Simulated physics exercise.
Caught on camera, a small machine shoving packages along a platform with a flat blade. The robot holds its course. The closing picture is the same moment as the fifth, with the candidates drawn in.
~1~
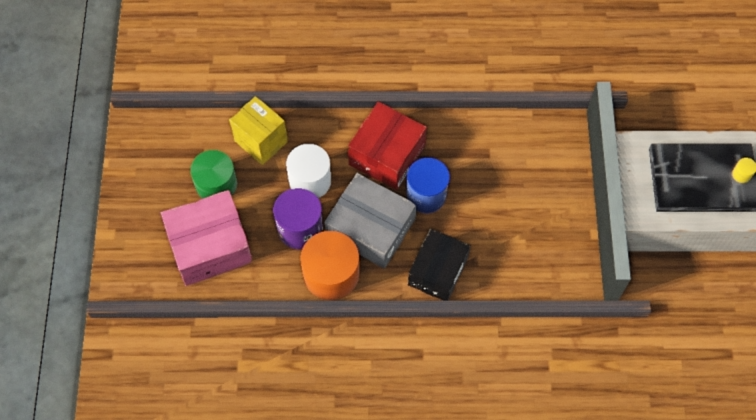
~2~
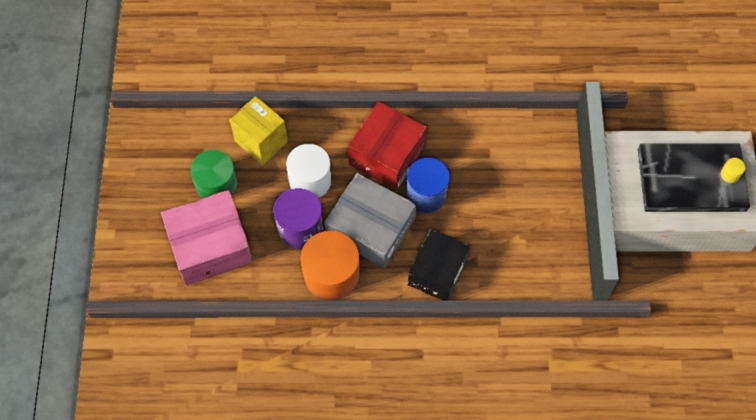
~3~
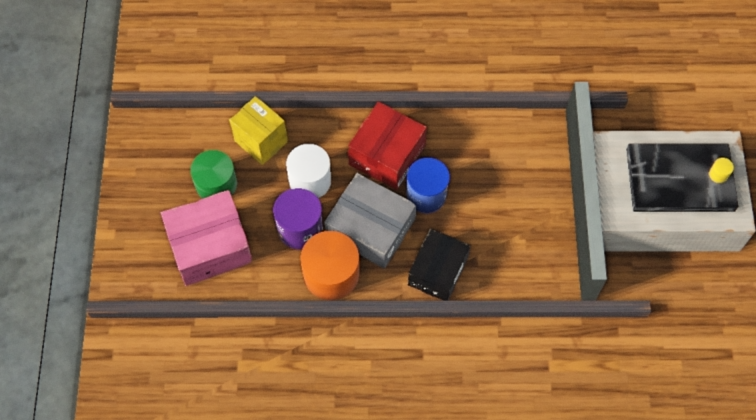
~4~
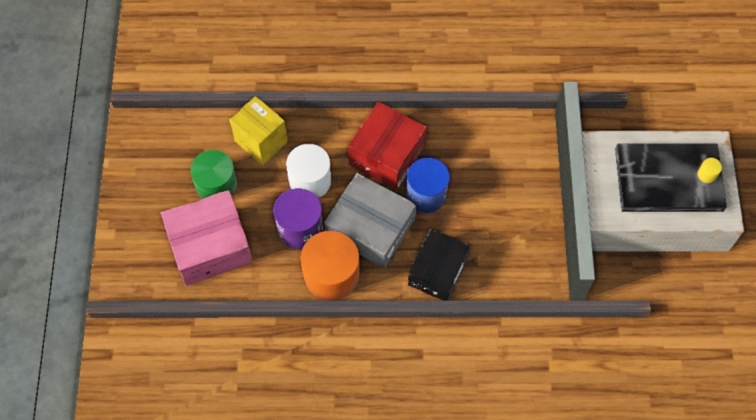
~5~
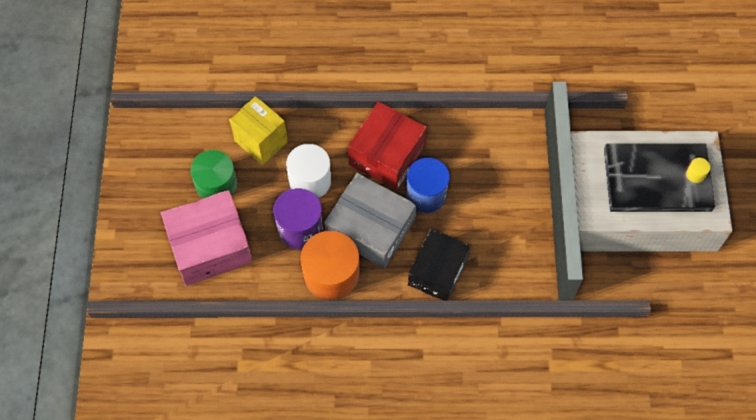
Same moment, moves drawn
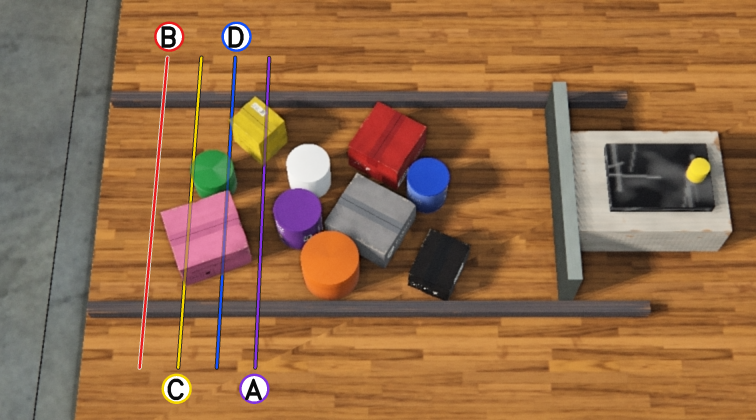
A small robot with a flat, wide blade moves slowly left between two dark rails on a wooden platform, while the colourful boxes and canisters clustered ahead of it stay still, with a gap remaining between them and the blade.
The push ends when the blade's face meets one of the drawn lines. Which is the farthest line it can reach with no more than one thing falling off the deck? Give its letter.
Line D.
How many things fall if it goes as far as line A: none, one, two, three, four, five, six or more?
By then, none.
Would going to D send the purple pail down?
No.
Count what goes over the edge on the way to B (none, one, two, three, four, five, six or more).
By then, six or more.
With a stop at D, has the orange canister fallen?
No.
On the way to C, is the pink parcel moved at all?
Yes.
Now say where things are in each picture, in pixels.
Pink parcel (207, 238); black box (439, 265); yellow parcel (259, 131), in the first frame.
Robot (686, 177); red parcel (387, 146), in the second frame.
Robot (674, 177); orange canister (330, 266), in the third frame.
Robot (662, 177); green canister (214, 176), in the fourth frame.
Robot (651, 177); purple pail (299, 220); pink parcel (207, 238); black box (439, 265), in the fifth frame.
On the marked copy, A at (263, 203); B at (154, 203); C at (191, 203); D at (227, 203).
With D. Early on, robot (528, 176); black box (415, 273); blue pail (414, 186).
Further on, robot (407, 176); pink parcel (184, 241); green canister (194, 153).
At the end, robot (310, 176); pink parcel (94, 243); green canister (112, 150); none fallen.
As for the rest, A is within the limit but short; B drops six; C drops three.
